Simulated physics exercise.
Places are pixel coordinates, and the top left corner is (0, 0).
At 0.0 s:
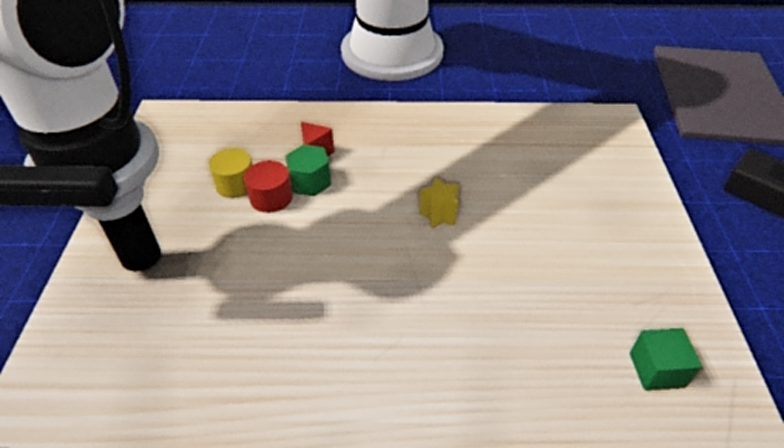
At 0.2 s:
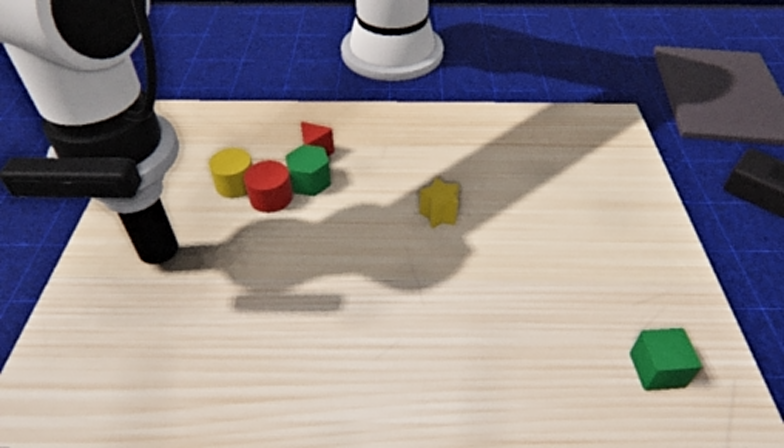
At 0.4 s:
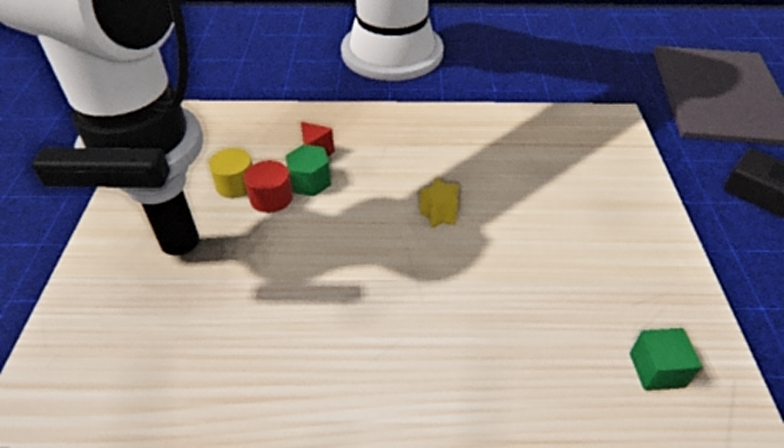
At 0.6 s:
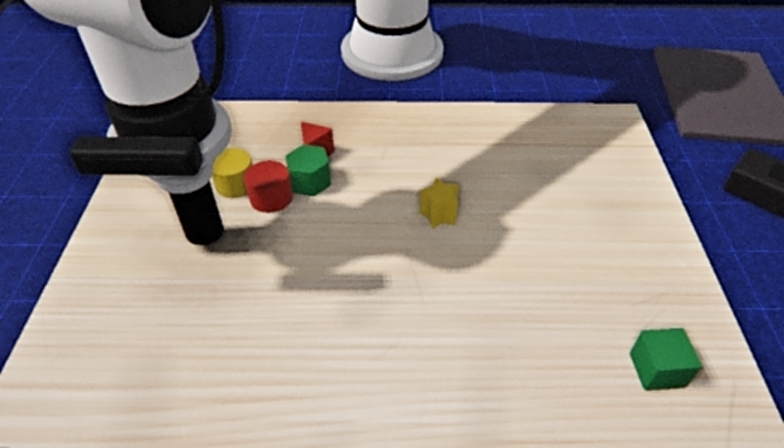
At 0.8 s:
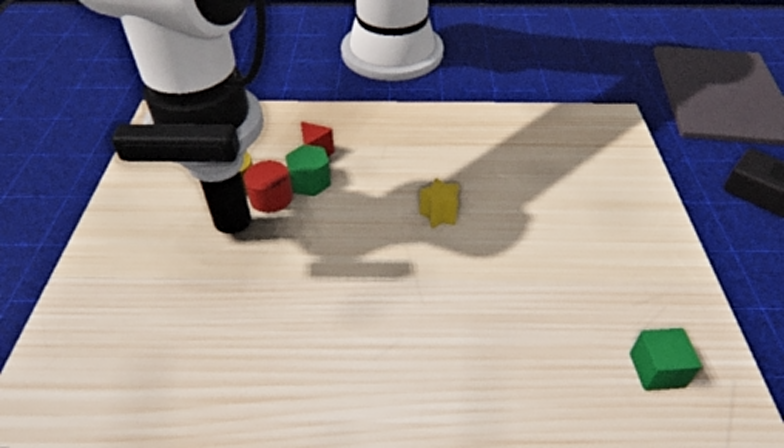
On a wooden board, a robot arm moves its black tip right toward several still, coloured blocks.
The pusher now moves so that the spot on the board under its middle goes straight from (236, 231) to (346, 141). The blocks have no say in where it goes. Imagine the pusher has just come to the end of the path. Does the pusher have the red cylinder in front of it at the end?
Answer: Yes.
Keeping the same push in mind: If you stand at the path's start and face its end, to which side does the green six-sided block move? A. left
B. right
B
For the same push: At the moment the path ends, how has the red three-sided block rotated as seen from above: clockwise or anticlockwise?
From overhead, anticlockwise.
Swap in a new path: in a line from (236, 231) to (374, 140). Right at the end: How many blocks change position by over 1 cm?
Three or more blocks.
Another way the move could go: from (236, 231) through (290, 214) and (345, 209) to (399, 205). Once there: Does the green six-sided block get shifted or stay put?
By then it is displaced.
What follows on the original path. One third of the way, pusher (274, 187); red cylinder (301, 154); green six-sided block (341, 144); red three-sided block (320, 122), turned 40° anticlockwise.
Two thirds of the way, pusher (312, 157); red cylinder (340, 128); green six-sided block (380, 131), turned 35° clockwise; red three-sided block (331, 110), turned 105° anticlockwise.
At the end, pusher (345, 130); yellow cylinder unmoved; red cylinder (377, 107); green six-sided block (397, 128), turned 65° clockwise; red three-sided block (331, 104), turned 115° anticlockwise.
